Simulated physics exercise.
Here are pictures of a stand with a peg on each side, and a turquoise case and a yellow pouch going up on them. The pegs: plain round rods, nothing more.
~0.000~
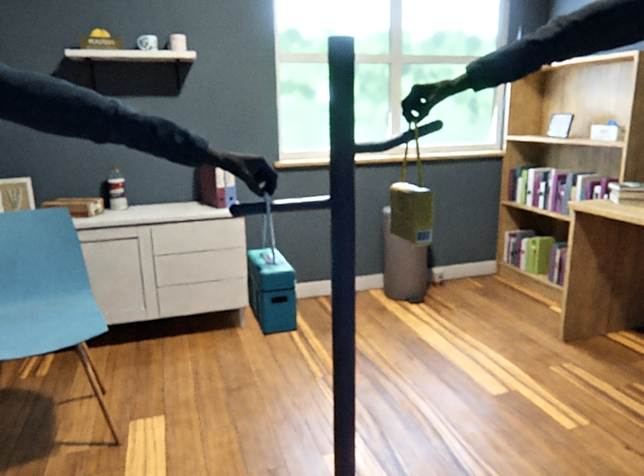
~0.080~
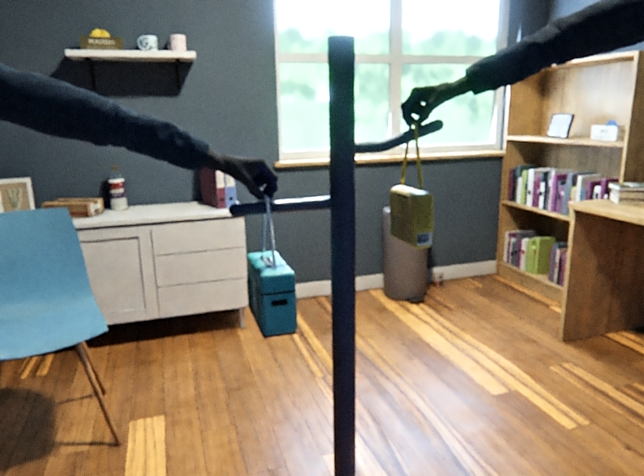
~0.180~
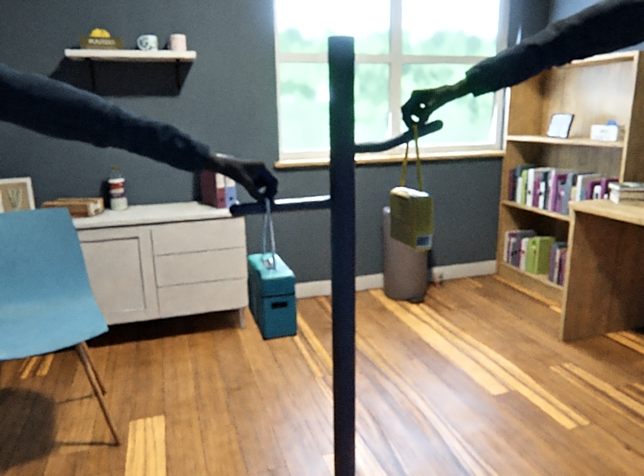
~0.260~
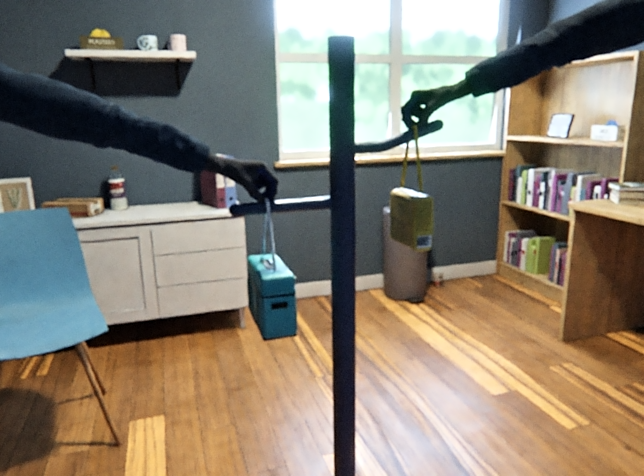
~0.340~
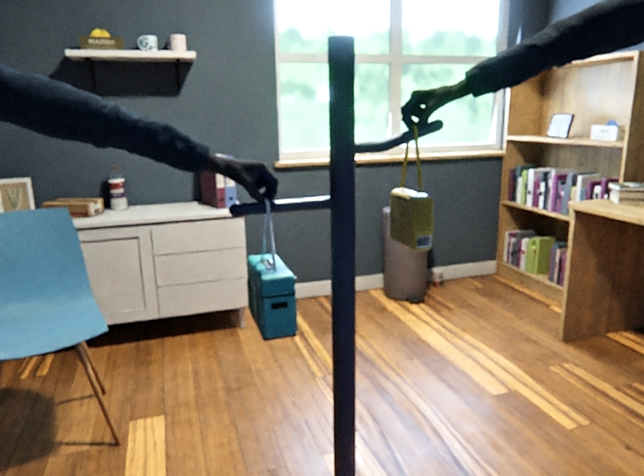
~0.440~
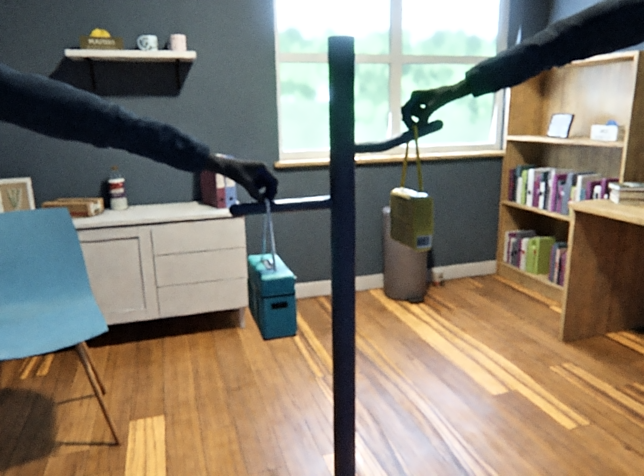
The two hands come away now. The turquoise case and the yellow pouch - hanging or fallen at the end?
Result: The turquoise case is left dangling; the yellow pouch is left dangling.
By 0.70 s, turquoise case on its peg near (270, 295); yellow pouch on its peg near (409, 221).
By 1.04 s, turquoise case on its peg near (271, 296); yellow pouch on its peg near (405, 222).
When it is over, turquoise case on its peg near (271, 296); yellow pouch on its peg near (404, 222). The turquoise case stays hanging and the yellow pouch holds on.
